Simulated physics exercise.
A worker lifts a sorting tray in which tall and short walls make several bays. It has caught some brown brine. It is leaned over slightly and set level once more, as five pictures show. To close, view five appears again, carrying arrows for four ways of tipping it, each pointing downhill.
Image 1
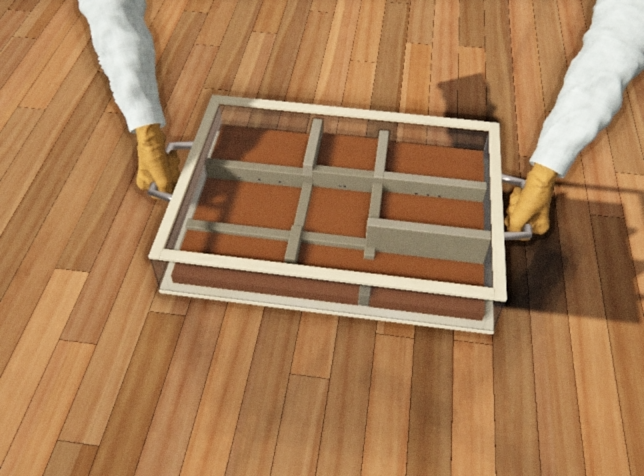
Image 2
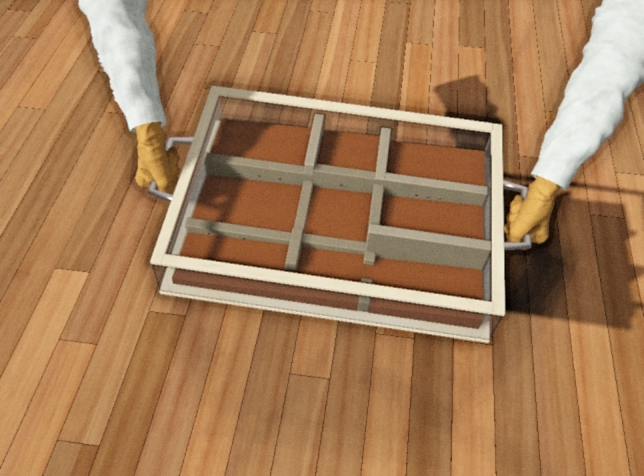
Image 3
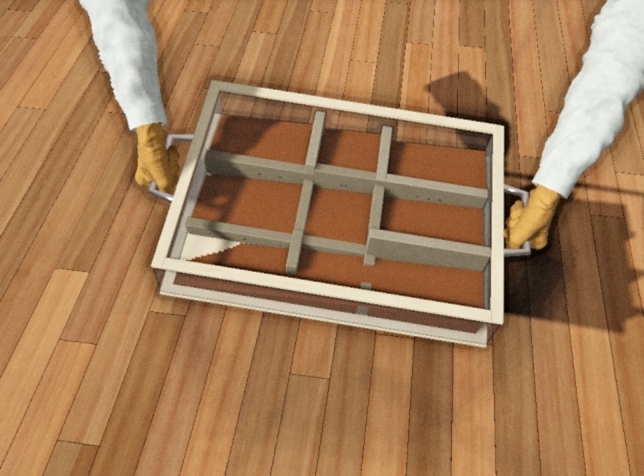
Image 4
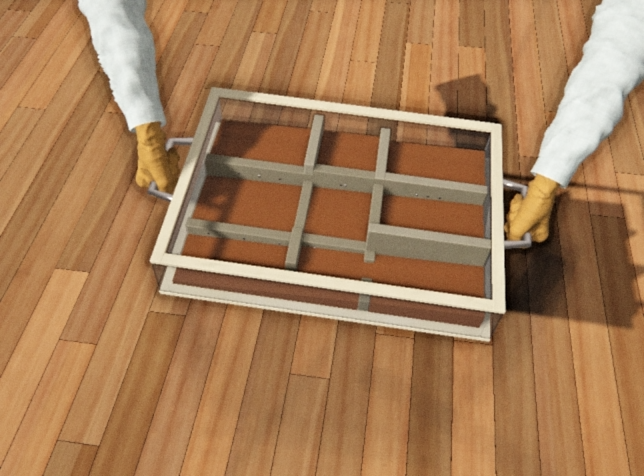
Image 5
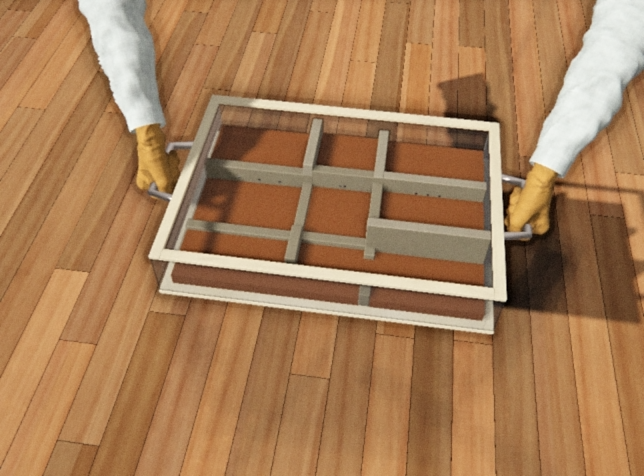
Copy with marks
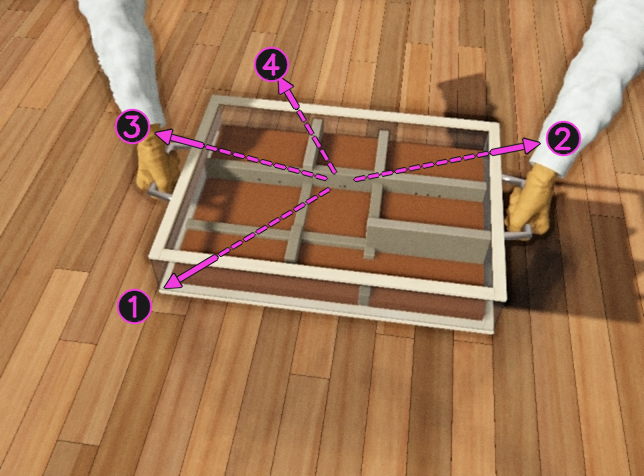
Two hands in tan gloves held a shallow, see-through tray divided into bays with reddish-brown contents above a wooden floor, tilted it slightly down toward the front right, then brought it back level.
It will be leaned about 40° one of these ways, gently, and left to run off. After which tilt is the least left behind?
1 is best.
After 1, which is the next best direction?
That is direction 4.
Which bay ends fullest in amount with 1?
It is the front left one.
On the marked copy, 1 ends at (169, 284); 2 ends at (534, 144); 3 ends at (161, 134); 4 ends at (281, 81).
With 1, about 20 % stays in the tray, the largest part in the front left bay.
With 2, about 37 % stays in the tray, the largest part in the back right bay.
With 3, about 37 % stays in the tray, the largest part in the back left bay.
With 4, about 28 % stays in the tray, the largest part in the back left bay.
